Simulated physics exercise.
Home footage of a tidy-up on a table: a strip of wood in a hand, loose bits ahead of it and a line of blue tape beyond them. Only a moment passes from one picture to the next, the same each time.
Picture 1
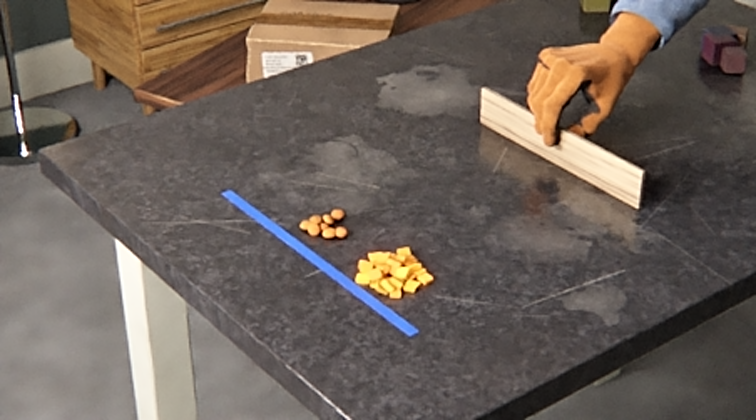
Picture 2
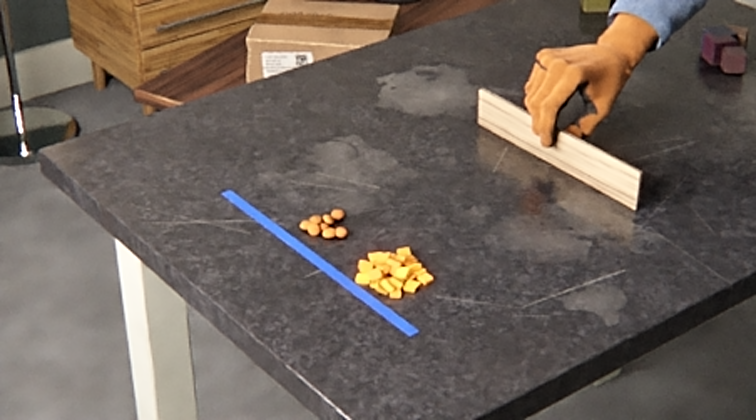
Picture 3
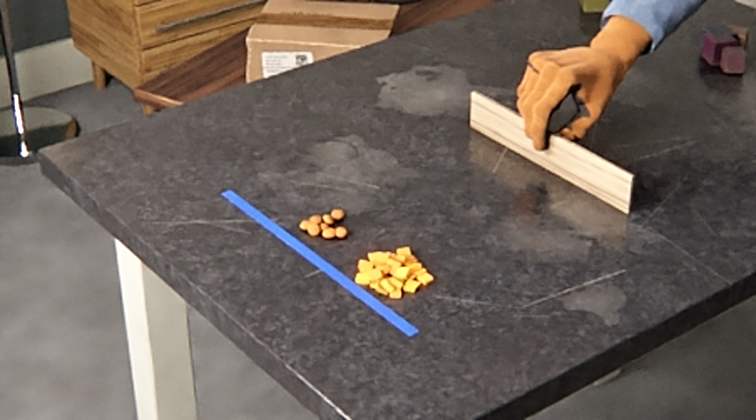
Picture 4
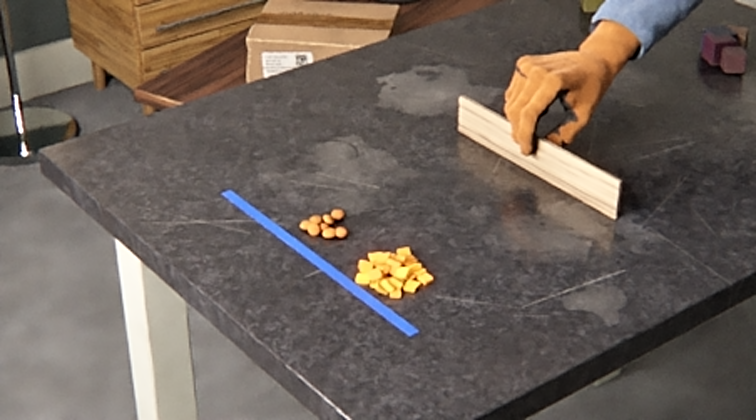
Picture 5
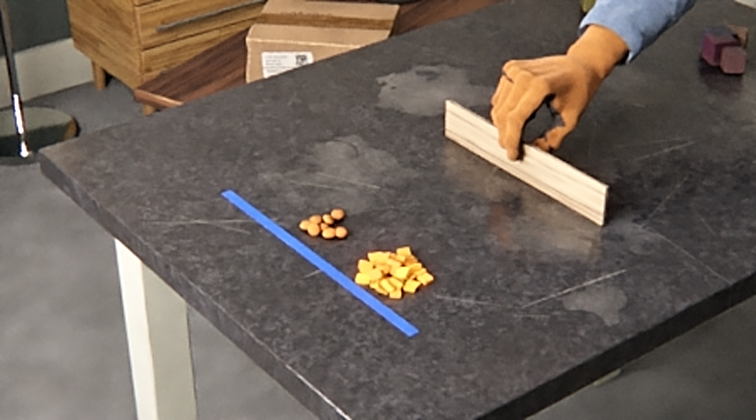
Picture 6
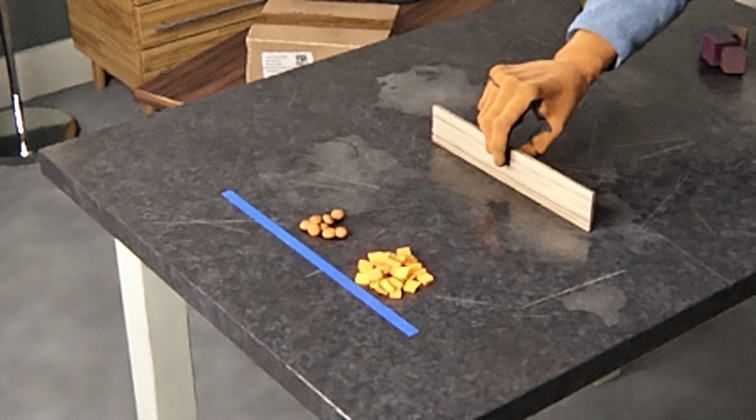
A hand in a blue sleeve slides an upright strip of pale wood slowly across a dark, scuffed tabletop, seen from above at an angle by a still camera. Ahead of it lie a pile of small orange crackers and, farther back, a smaller batch of brown kibble, beside blue tape at left. The strip moves steadily left and slightly nearer, touching neither batch, while everything else stays still.
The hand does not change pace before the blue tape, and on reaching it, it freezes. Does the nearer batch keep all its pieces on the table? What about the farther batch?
One by one: The nearer batch will never leave the surface; the farther batch will never leave the surface.
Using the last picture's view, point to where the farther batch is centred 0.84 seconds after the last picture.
In the last picture's pixels, the middle is roughly at (278, 249).
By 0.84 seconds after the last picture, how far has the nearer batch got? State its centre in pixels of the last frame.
It will be centred somewhere around (330, 303).
Then, 0.41 s later than the last frame, strip of wood still moving, near (410, 186); nearer batch all on the table, its front near (363, 278); farther batch all on the table, its front near (307, 226).
Then, 0.84 s later than the last frame, strip of wood stopped at the blue tape; nearer batch all on the table, its front near (292, 297); farther batch all on the table, its front near (277, 260).
Then, 1.12 s later than the last frame, strip of wood stopped at the blue tape; nearer batch all on the table, its front near (307, 309); farther batch all on the table, its front near (276, 261).
When it is over, strip of wood stopped at the blue tape; nearer batch all on the table, its front near (307, 309); farther batch all on the table, its front near (276, 261).
